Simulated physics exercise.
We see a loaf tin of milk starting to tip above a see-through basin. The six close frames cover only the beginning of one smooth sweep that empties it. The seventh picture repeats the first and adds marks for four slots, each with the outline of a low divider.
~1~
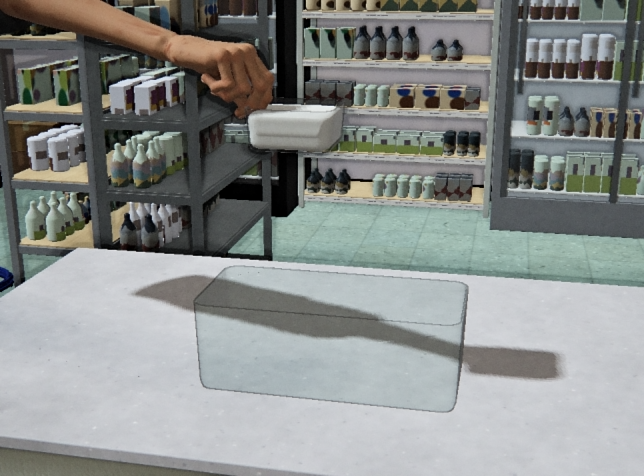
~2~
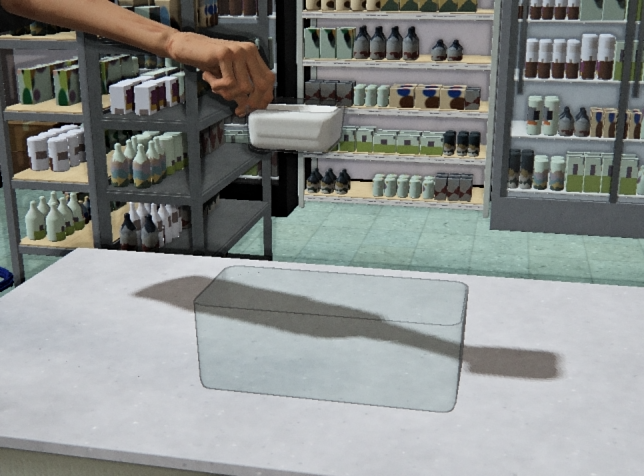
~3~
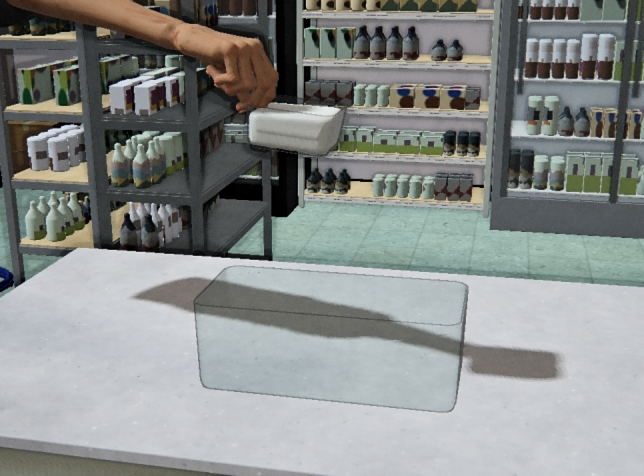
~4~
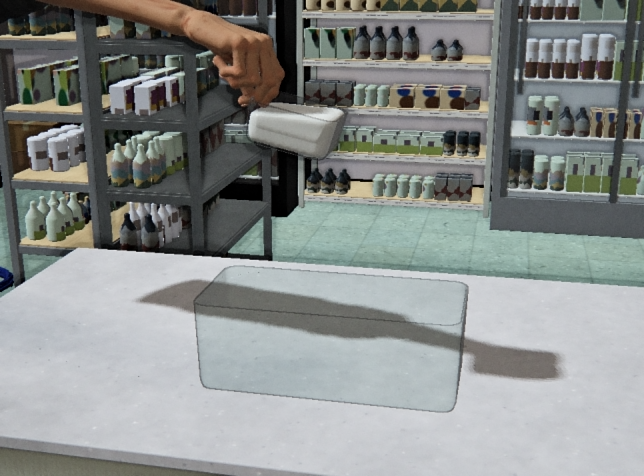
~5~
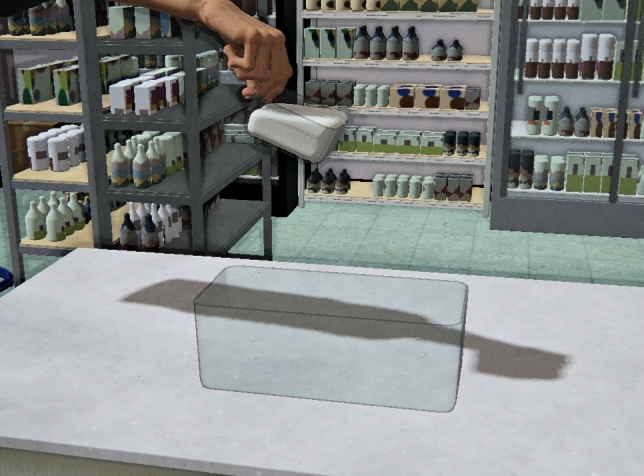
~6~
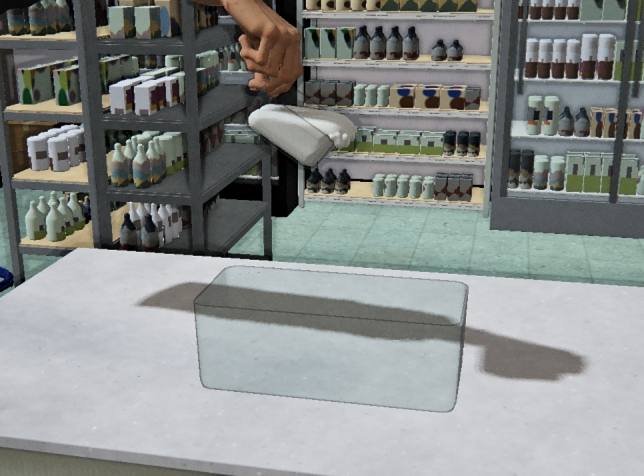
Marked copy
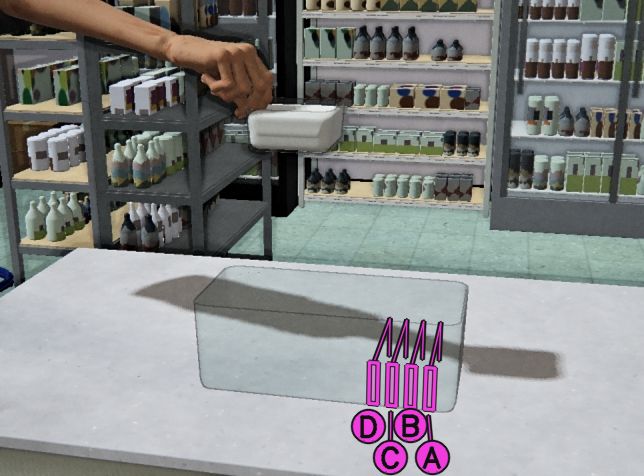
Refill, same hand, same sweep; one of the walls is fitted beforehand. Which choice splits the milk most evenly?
Slot C.
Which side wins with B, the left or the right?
The left side.
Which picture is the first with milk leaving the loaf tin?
Picture 5.
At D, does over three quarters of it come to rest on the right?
No, it does not.
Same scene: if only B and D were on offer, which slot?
Slot D.
In magenta, A at (428, 416); B at (409, 414); C at (390, 412); D at (372, 410).
For slot A, about 94 % ends left of the wall and 3 % right of it; 3 % is lost outside.
For slot B, about 94 % ends left of the wall and 4 % right of it; 3 % is lost outside.
For slot C, about 57 % ends left of the wall and 41 % right of it.
For slot D, about 30 % ends left of the wall and 68 % right of it.
